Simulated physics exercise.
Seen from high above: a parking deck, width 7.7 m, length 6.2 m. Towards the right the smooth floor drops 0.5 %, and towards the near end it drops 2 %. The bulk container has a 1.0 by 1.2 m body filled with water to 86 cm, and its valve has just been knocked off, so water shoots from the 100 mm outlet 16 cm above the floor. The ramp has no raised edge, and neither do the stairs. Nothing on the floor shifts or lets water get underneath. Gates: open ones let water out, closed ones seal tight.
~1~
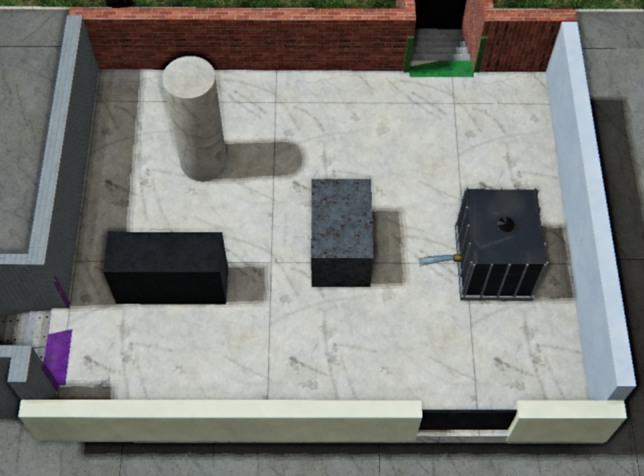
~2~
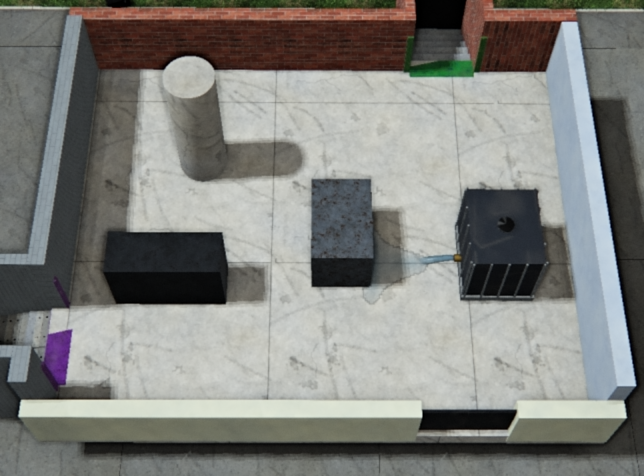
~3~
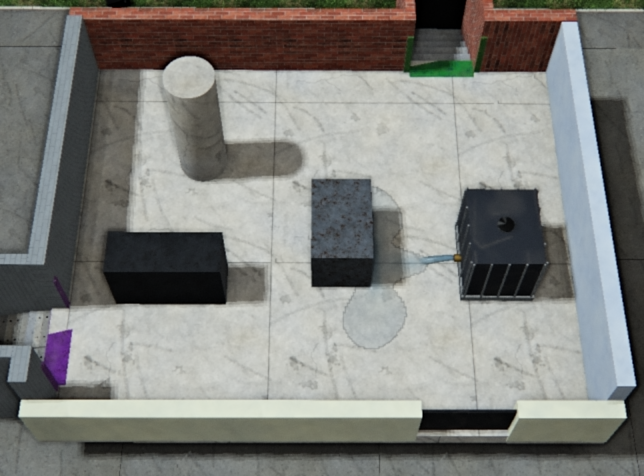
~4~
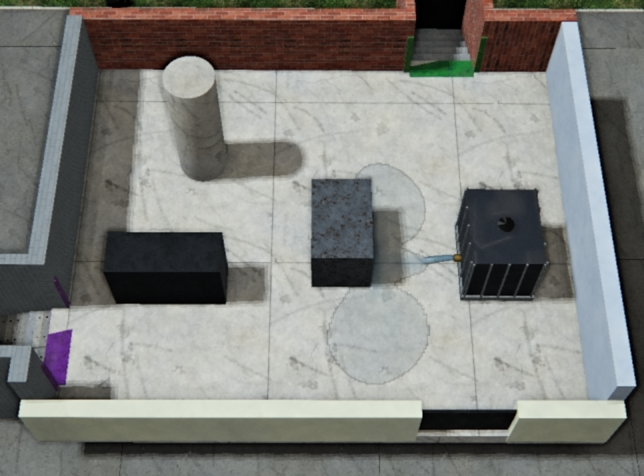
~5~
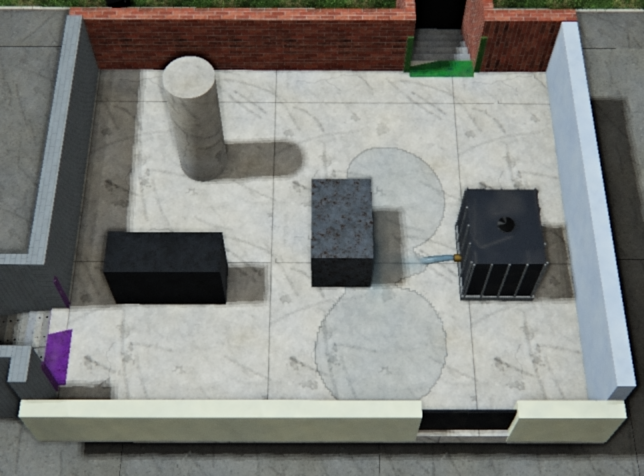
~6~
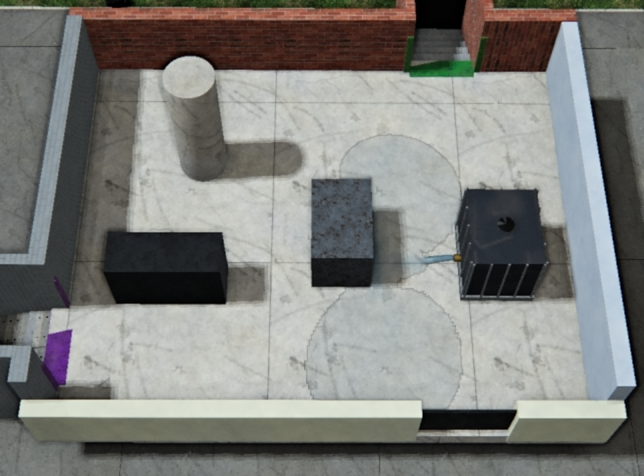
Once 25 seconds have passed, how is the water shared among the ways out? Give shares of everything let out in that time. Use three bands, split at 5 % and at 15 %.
Shares: Gate: Less than 5 %; stair shaft (marked green): Less than 5 %; down ramp (marked purple): Less than 5 %.
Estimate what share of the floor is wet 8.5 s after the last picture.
Something near 40 per cent.
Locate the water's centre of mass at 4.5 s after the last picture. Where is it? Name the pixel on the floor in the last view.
Centre estimate: Near (411, 292).
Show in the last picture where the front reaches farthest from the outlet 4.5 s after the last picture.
The front reaches farthest at about (207, 418).
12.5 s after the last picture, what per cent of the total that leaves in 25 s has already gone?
I'd say some 0 per cent by then.
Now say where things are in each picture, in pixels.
The jet has just started at (442, 258); the ground is still dry, in the first picture.
The jet leaves at (442, 258); the sheet reaches (368, 299), 1.6 m away, and wets 0.5 m2, in the second picture.
From the spout at (442, 258) the water has spread over 1.5 m2; its tip is at (349, 332), and it is 1.1 cm deep on average, in the third picture.
The jet leaves at (442, 258); the sheet reaches (337, 359), 2.5 m away, and wets 3.1 m2, in the fourth picture.
From the spout at (442, 258) the water has spread over 5.0 m2; its tip is at (342, 398), and it is 0.9 cm deep on average, in the fifth picture.
From the spout at (442, 258) the water has spread over 6.6 m2; its tip is at a hidden place, and it is 0.9 cm deep on average, in the sixth picture.
Then, 1.5 s after the last picture water covers 20 % of the floor and is deepest (6 cm) near (380, 281); gone so far, the gate 0 %, the stair shaft (marked green) 0 %, the down ramp (marked purple) 0 %.
Then, 4.5 s after the last picture water covers 30 % of the floor and is deepest (7 cm) near (379, 250); gone so far, the gate 0 %, the stair shaft (marked green) 0 %, the down ramp (marked purple) 0 %.
Then, 8.5 s after the last picture water covers 40 % of the floor and is deepest (7 cm) near (379, 250); gone so far, the gate 0 %, the stair shaft (marked green) 0 %, the down ramp (marked purple) 0 %.
Then, 12.5 s after the last picture water covers 45 % of the floor and is deepest (7 cm) near (379, 250); gone so far, the gate 0 %, the stair shaft (marked green) 0 %, the down ramp (marked purple) 0 %.
Then, 21.5 s after the last picture water covers 50 % of the floor and is deepest (7 cm) near (586, 419); gone so far, the gate 0 %, the stair shaft (marked green) 0 %, the down ramp (marked purple) 0 %.
